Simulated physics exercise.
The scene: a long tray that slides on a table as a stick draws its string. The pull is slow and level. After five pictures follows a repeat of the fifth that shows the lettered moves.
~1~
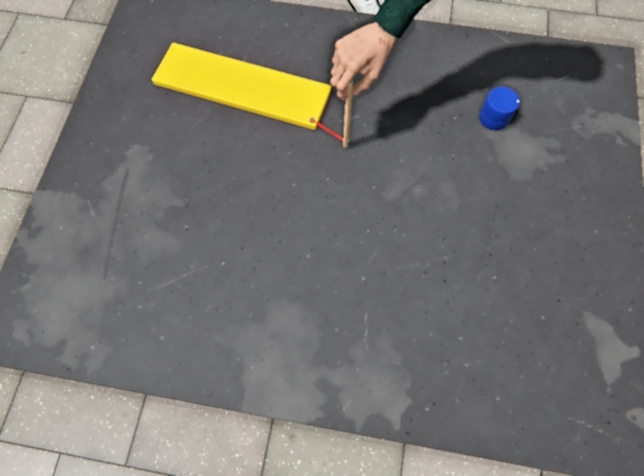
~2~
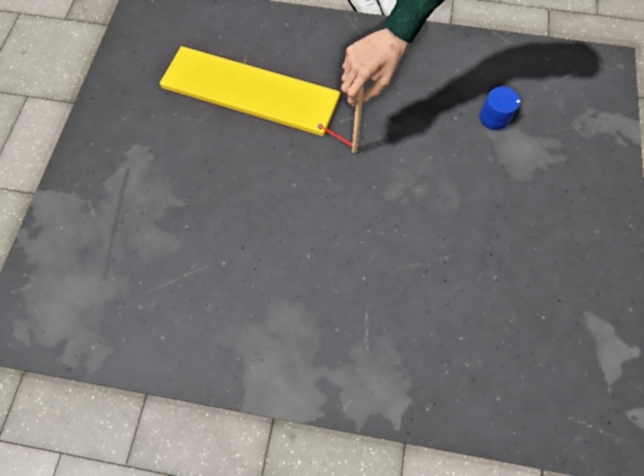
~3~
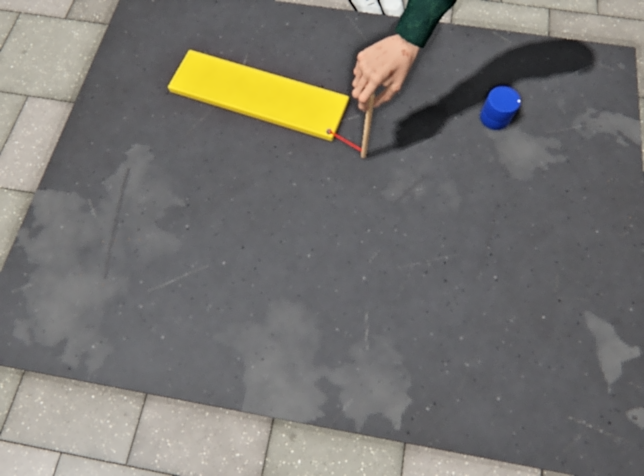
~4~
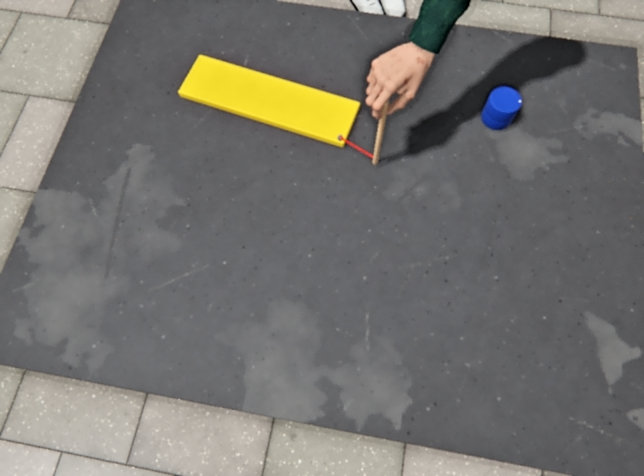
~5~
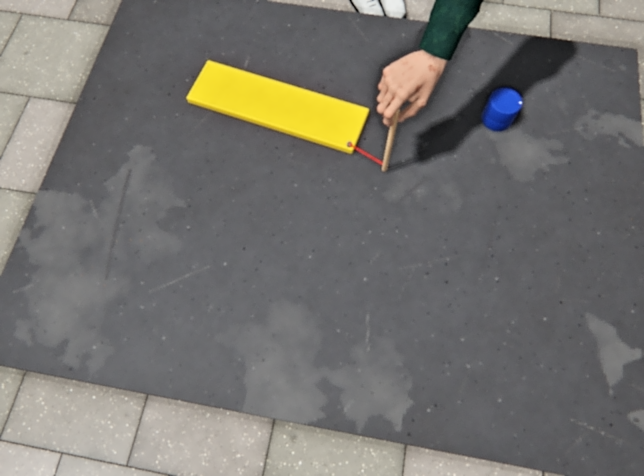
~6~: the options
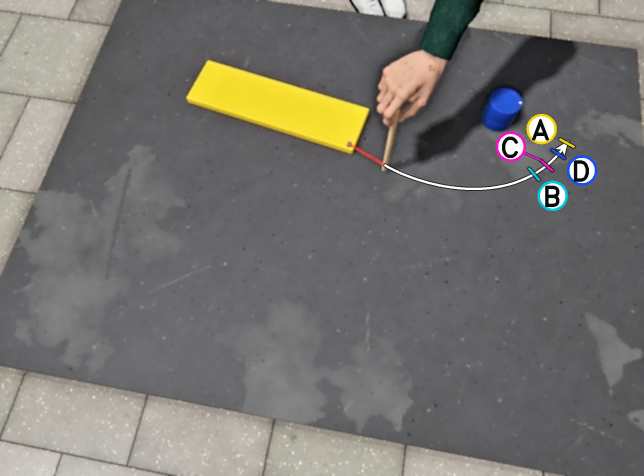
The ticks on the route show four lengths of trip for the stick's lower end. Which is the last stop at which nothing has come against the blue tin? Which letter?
B.
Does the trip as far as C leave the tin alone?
No.
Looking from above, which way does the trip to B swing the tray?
Anticlockwise.
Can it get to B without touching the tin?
Yes.
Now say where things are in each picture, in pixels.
The first picture shows yellow tray (241, 82); blue tin (499, 109).
The second picture shows yellow tray (249, 87); blue tin (499, 109).
The third picture shows yellow tray (258, 91); blue tin (500, 109).
The fourth picture shows yellow tray (269, 97); blue tin (501, 109).
The fifth picture shows yellow tray (277, 103); blue tin (501, 110).
On the marked copy, A at (567, 143); B at (534, 174); C at (547, 165); D at (558, 154); the route from (385, 165) via (491, 188) to (568, 141).
Following B. Soon after the start, foot of the stick (437, 186), middle of the tray (320, 126).
Later, foot of the stick (491, 189), middle of the tray (363, 143).
In the end, foot of the stick (533, 175), middle of the tray (399, 150); nothing has been touched.
As for the rest, A is too far, the tin has been hit; C is too far, the tin has been hit; D is too far, the tin has been hit.
